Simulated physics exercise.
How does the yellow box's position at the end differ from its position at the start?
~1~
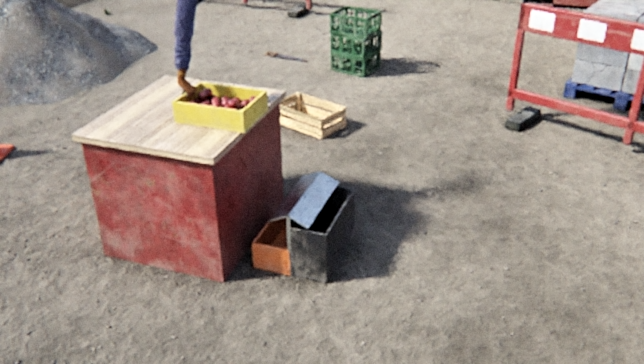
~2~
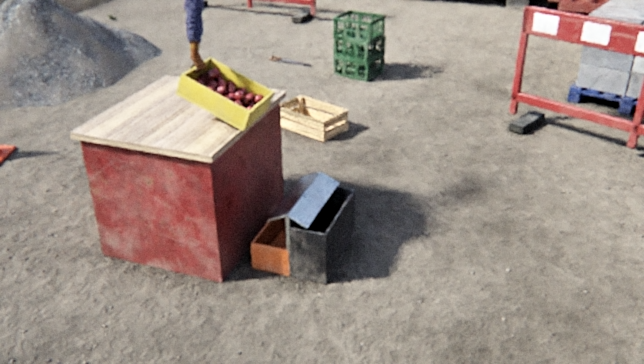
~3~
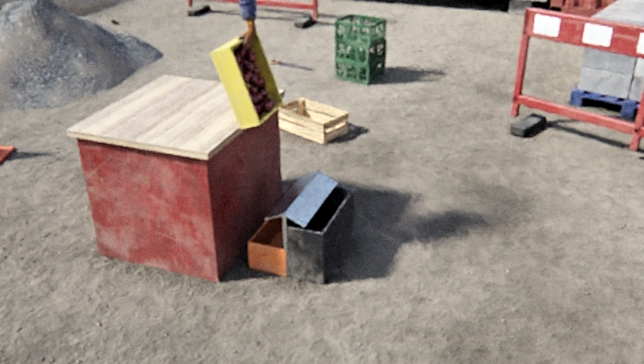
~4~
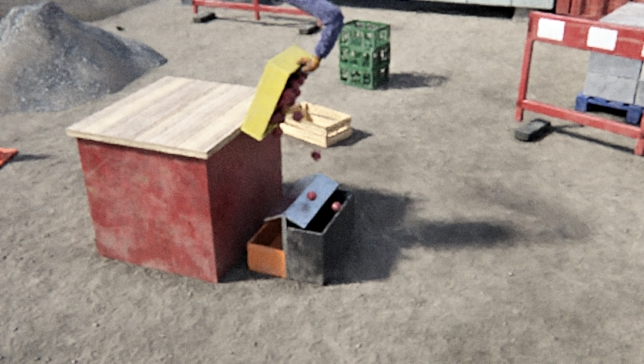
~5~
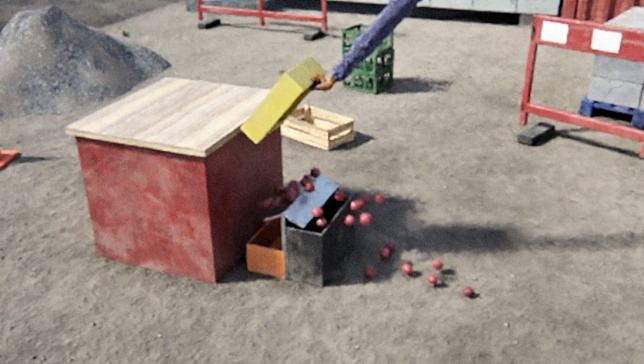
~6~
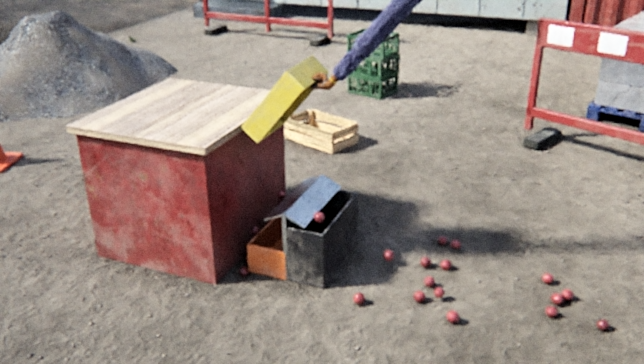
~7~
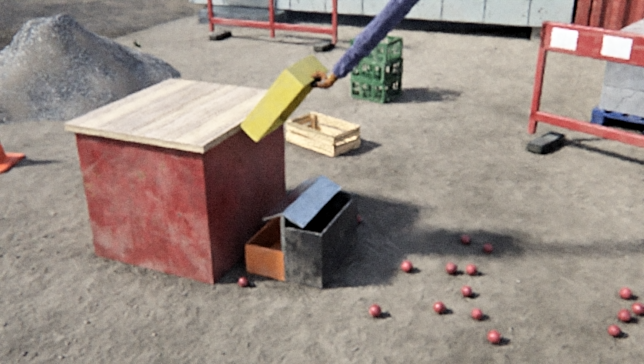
At the start the yellow box sits level on top of the bench, while at the end it is a little further right, held steeply tipped over at the bench's right edge.
